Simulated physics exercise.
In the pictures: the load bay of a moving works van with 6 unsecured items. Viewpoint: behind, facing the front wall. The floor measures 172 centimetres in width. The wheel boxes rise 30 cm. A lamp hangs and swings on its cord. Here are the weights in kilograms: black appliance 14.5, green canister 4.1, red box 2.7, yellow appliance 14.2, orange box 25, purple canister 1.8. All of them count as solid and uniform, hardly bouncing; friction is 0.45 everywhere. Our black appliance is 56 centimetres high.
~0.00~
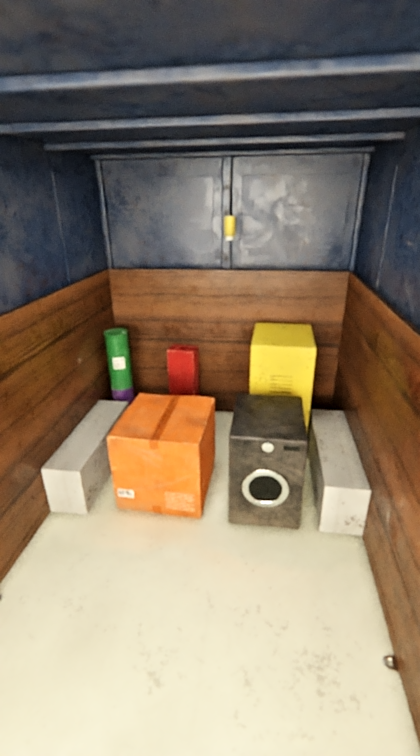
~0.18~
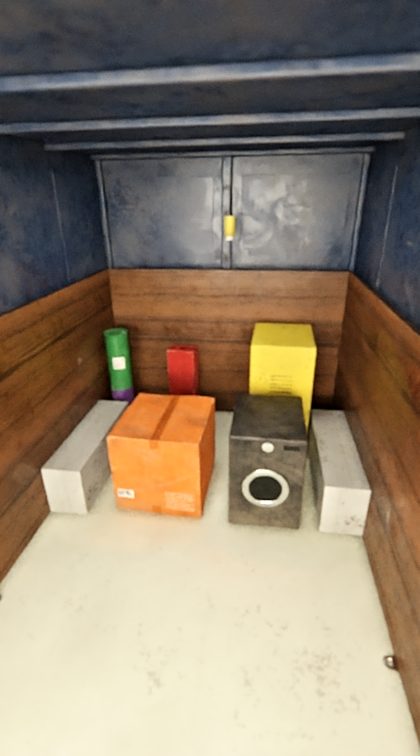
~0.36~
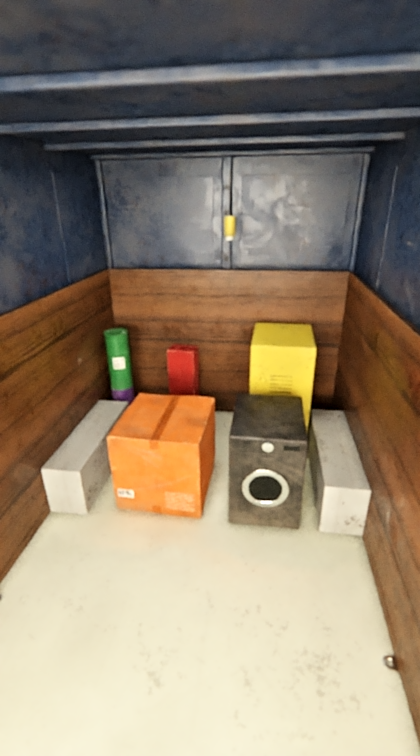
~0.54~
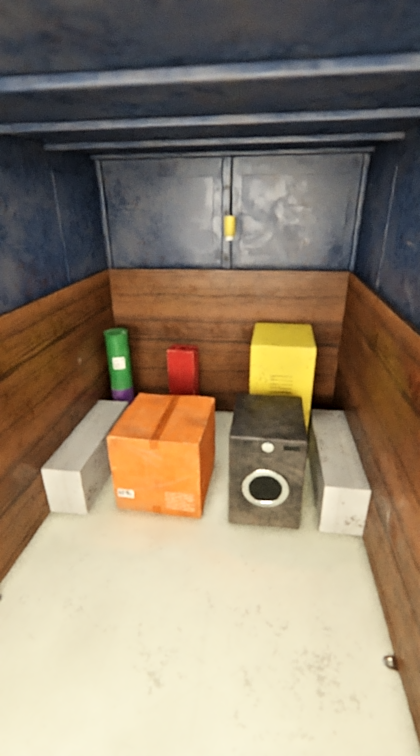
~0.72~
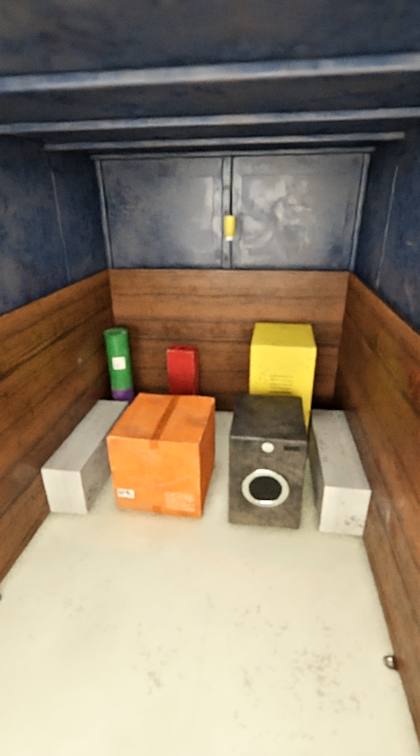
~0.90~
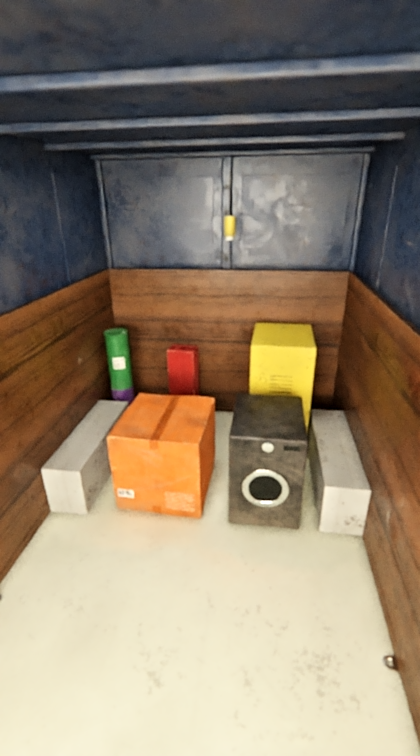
Orange box, dark front-loading appliance, yellow locker-like appliance, red box and green canister standing still in a wood-panelled van load bay.
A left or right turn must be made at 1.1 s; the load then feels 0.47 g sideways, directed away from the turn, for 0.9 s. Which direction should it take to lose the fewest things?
The right-hand turn.
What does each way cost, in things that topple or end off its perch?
Going left: 3; going right: 1.
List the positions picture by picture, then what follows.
No push; black appliance (266, 458); green canister (119, 359), in the first picture.
Force 0.42 g jolt; orange box (168, 451), in the second picture.
Force 0.24 g jolt; red box (184, 384); yellow appliance (280, 388), in the third picture.
No push; orange box (168, 451), in the fourth picture.
No push; red box (184, 384); yellow appliance (280, 388), in the fifth picture.
No push; black appliance (266, 458); green canister (119, 359), in the sixth picture.
Turning left. By 1.60 s, force 0.47 g right; green canister tilted 18° near (142, 360); purple canister tilted 18°; red box tilted 8°.
By 1.80 s, force 0.38 g right; green canister now off its perch; black appliance 3 cm from its spot near (271, 458); purple canister tilted 59°.
By 1.90 s, force 0.20 g right; black appliance 3 cm from its spot near (272, 458); purple canister on its side; red box tilted 48°.
When it is over (3.0 s), off its perch, green canister; lying over in the back, red box and purple canister; the other 3 within 15 cm of the start. In the last view, black appliance near (272, 458), green canister near (220, 420).
Turning right instead, red box tipped over or off its perch, 1 of 6 in all.
